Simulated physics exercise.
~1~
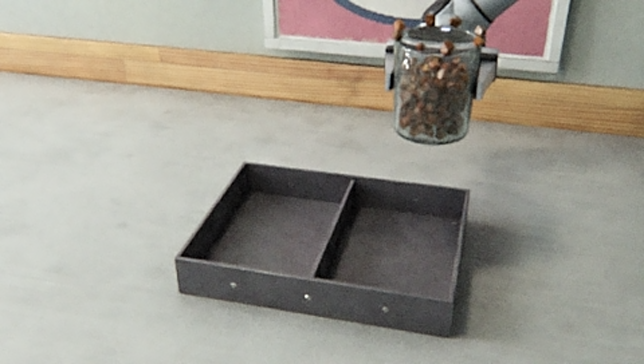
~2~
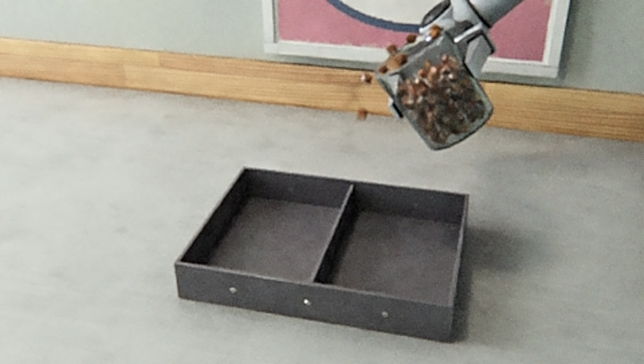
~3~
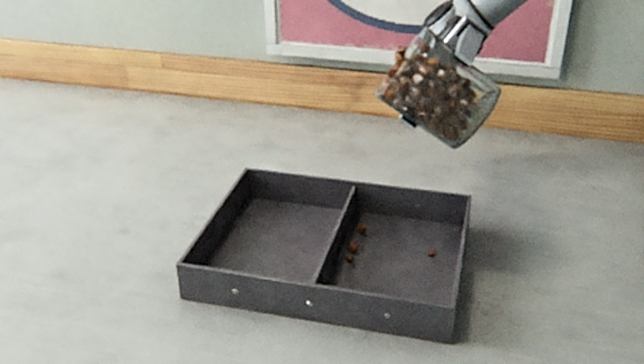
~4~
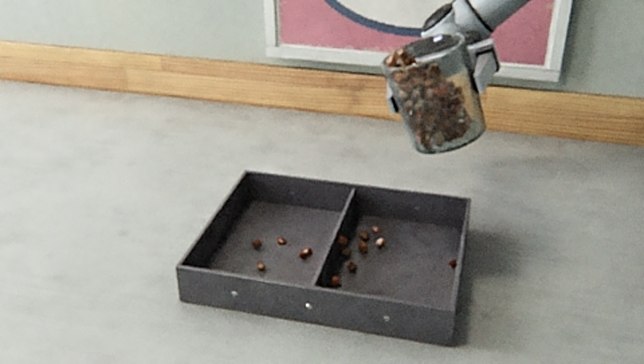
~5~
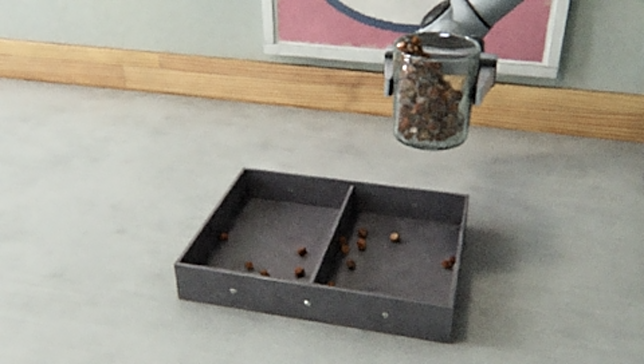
At the start, a robotic gripper holds a clear tumbler filled with brown pellets upright above a dark tray split into two parts by a cross wall. The gripper tips the tumbler toward the left, and a few pellets spill over its rim. As it leans further, some drop into the right part of the tray. The gripper then begins turning the tumbler back, while more scattered pellets appear on both sides of the divider. Finally the tumbler is upright again, still mostly full, with a small number of pellets lying in each part of the tray.
